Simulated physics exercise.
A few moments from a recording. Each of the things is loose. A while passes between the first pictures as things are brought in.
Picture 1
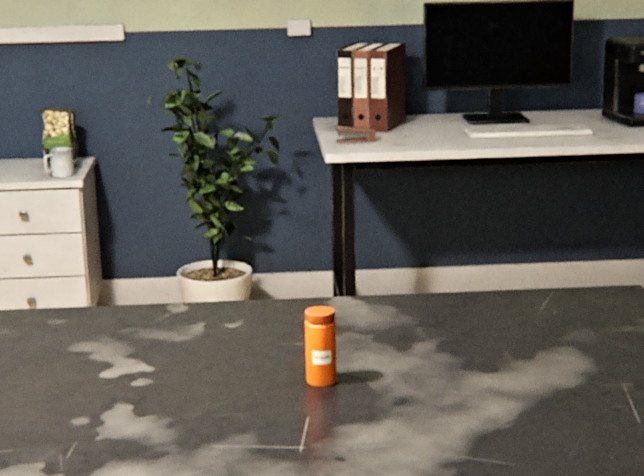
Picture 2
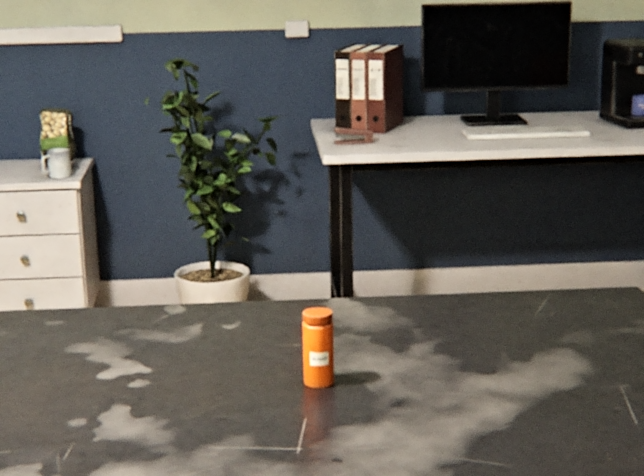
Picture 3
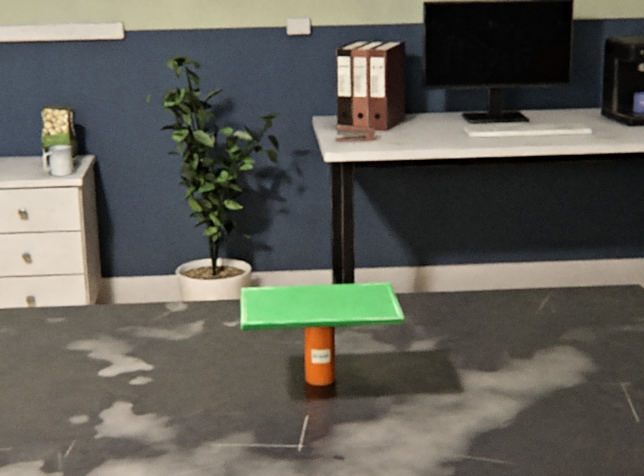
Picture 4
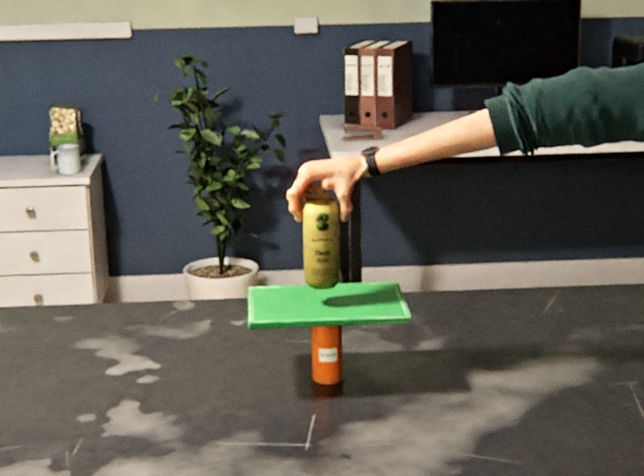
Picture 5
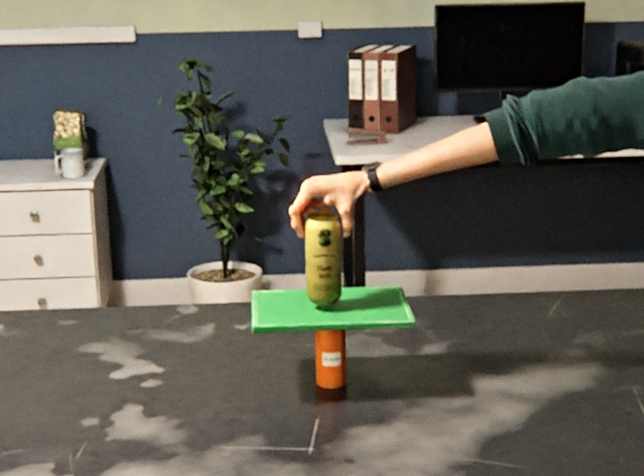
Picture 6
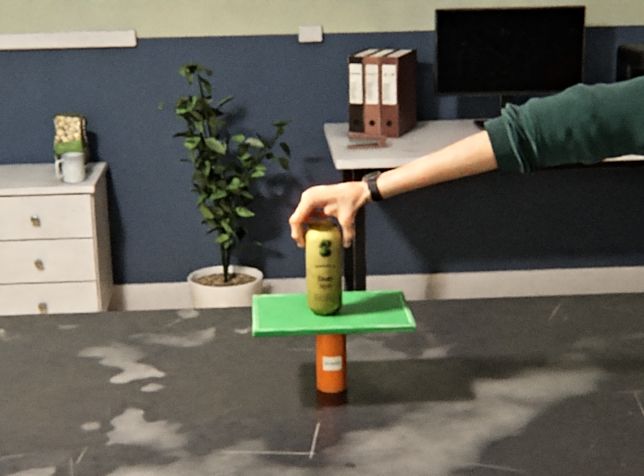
A yellow can is lowered by a hand onto a green lid atop an orange bottle.
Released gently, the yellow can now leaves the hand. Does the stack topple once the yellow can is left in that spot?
Looks to me like it is stable after that.
Then, 0.30 s on from there, no change.
Then, 0.70 s on from there, yellow can resting near (324, 270).
In the end, all 3 unmoved. At the end, from the last picture's camera, yellow can near (324, 270). The stack keeps its balance.
